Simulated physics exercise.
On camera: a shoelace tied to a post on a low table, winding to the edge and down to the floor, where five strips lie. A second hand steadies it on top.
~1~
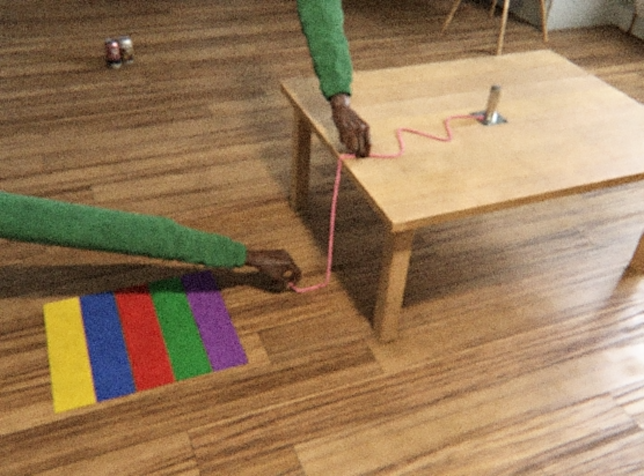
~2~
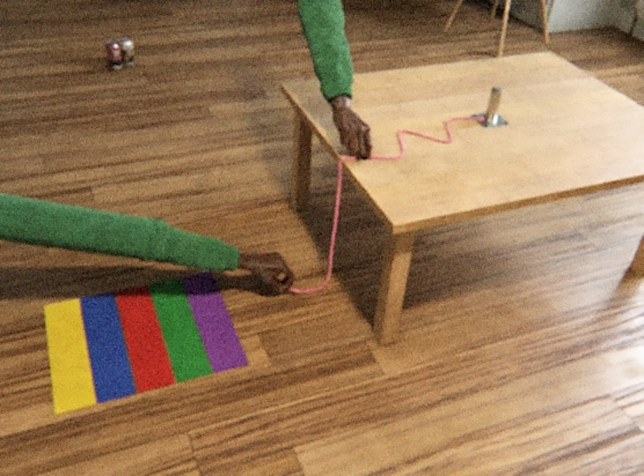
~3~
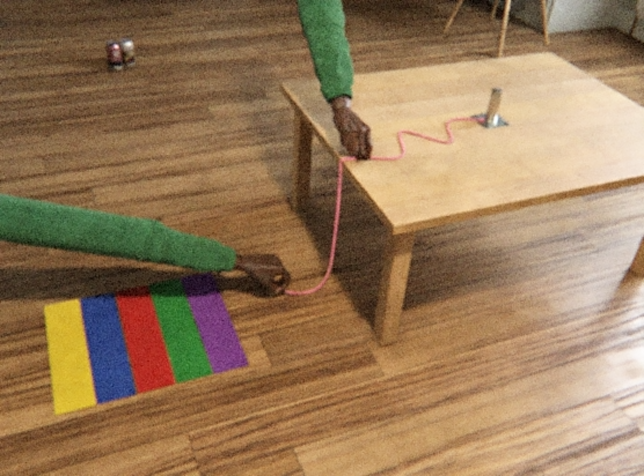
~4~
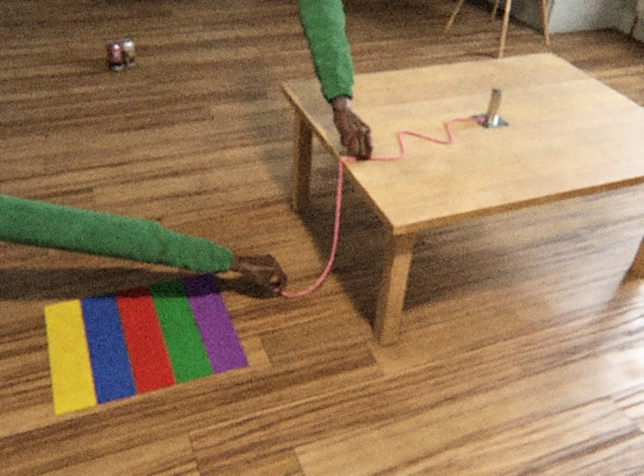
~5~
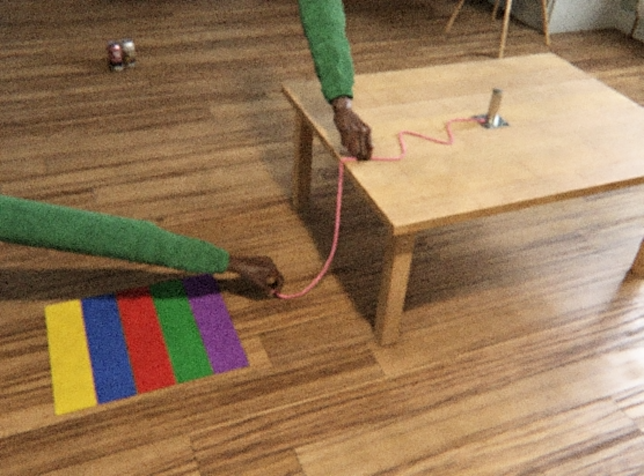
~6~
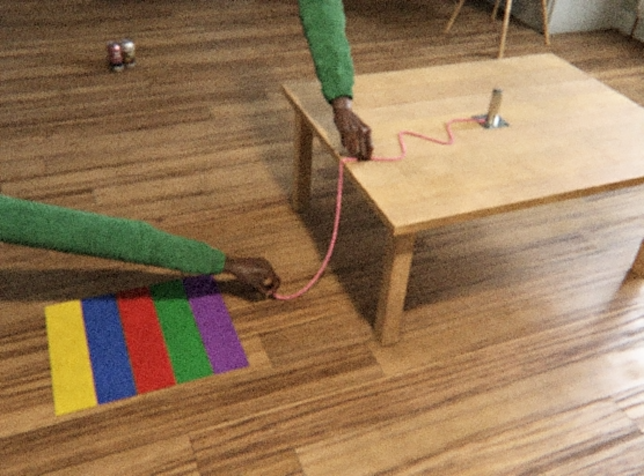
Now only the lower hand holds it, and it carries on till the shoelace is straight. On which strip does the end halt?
Over blue.
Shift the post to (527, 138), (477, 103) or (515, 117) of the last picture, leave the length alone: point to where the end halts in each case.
In that order: (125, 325), (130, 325) and (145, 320).
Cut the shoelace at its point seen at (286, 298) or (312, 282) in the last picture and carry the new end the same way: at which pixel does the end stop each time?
Near (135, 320) and (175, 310).
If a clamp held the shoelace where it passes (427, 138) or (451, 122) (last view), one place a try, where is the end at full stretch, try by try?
Near (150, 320) and (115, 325).
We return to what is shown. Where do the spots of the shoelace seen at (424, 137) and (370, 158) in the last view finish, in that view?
They go to (396, 144) and to (301, 184).
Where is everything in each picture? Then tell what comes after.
The first frame shows end (291, 284); purple (224, 348); green (188, 357); red (151, 367); blue (113, 376); yellow (72, 386).
The second frame shows end (284, 287); shoelace through (452, 119) (431, 138) (403, 148) (347, 159) (336, 219) (329, 274).
The third frame shows end (281, 288).
The fourth frame shows end (277, 289); shoelace through (452, 120) (432, 139) (404, 149) (347, 160) (337, 220) (324, 274).
The fifth frame shows end (274, 290).
The sixth frame shows end (270, 292); shoelace through (453, 121) (432, 140) (404, 149) (348, 160) (337, 220) (318, 275).
A little later, end near (167, 315); over green.
Next, end near (130, 323); over red.
When it is tight, end near (106, 328); over blue. The end stops over the blue strip.
